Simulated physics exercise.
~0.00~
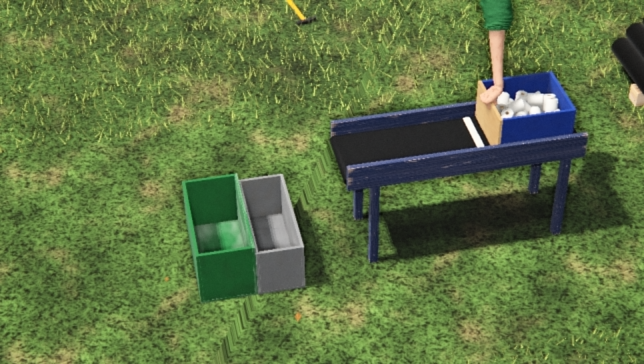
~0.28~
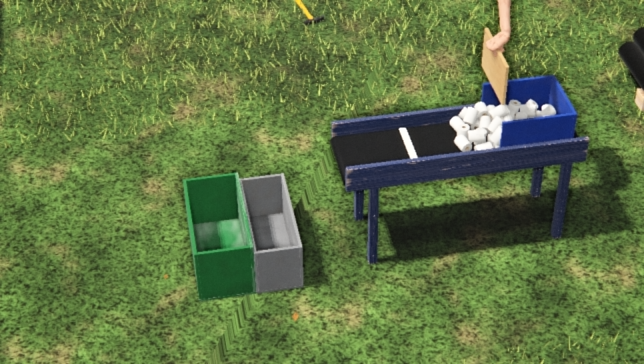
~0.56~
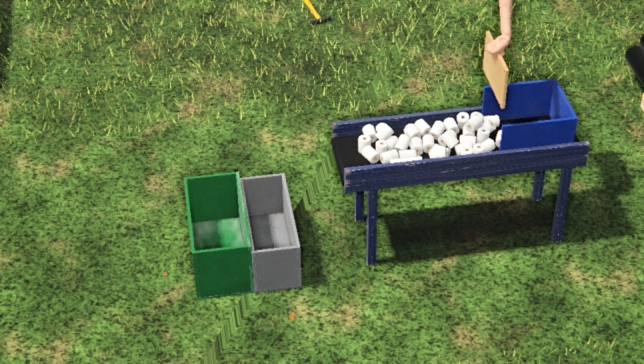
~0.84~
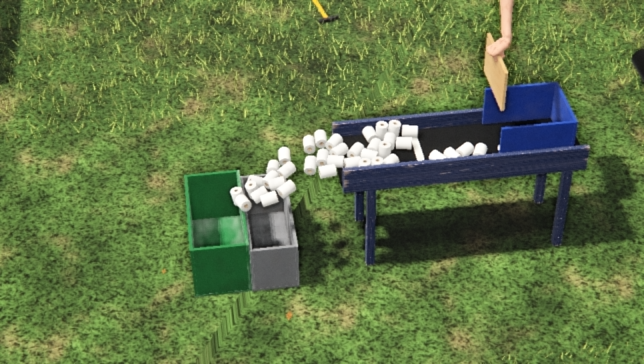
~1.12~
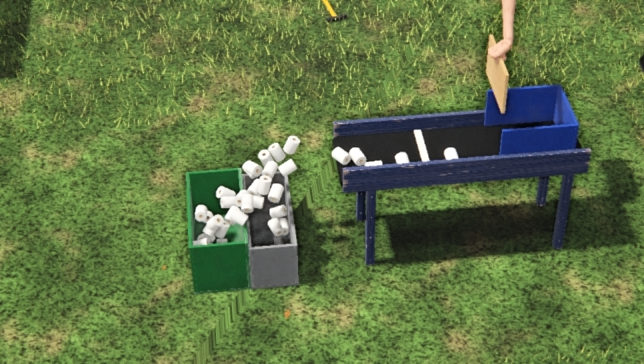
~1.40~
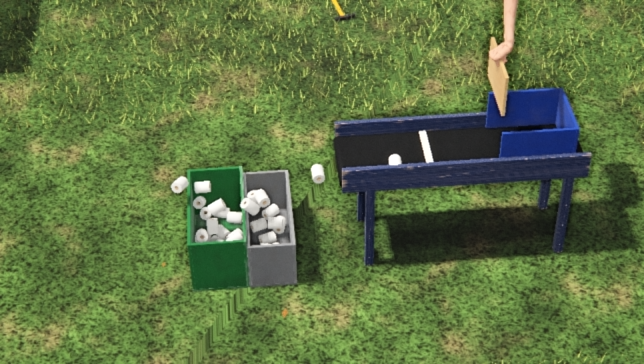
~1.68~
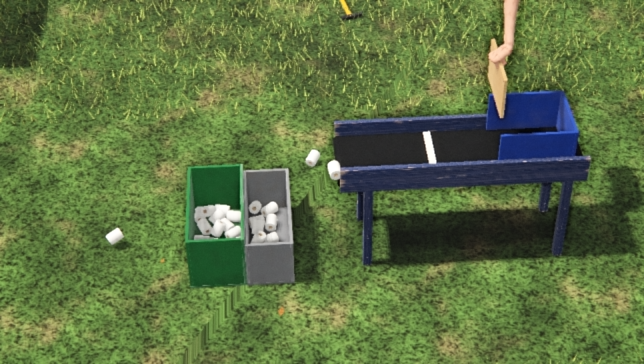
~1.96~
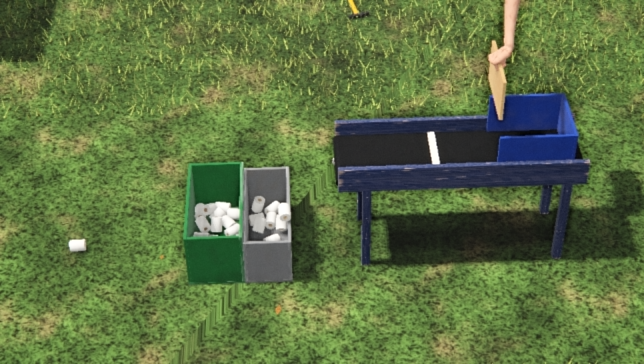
White paper rolls riding a belt leftward after a hand lifts a gate, tumbling mostly into green and grey bins on grass.
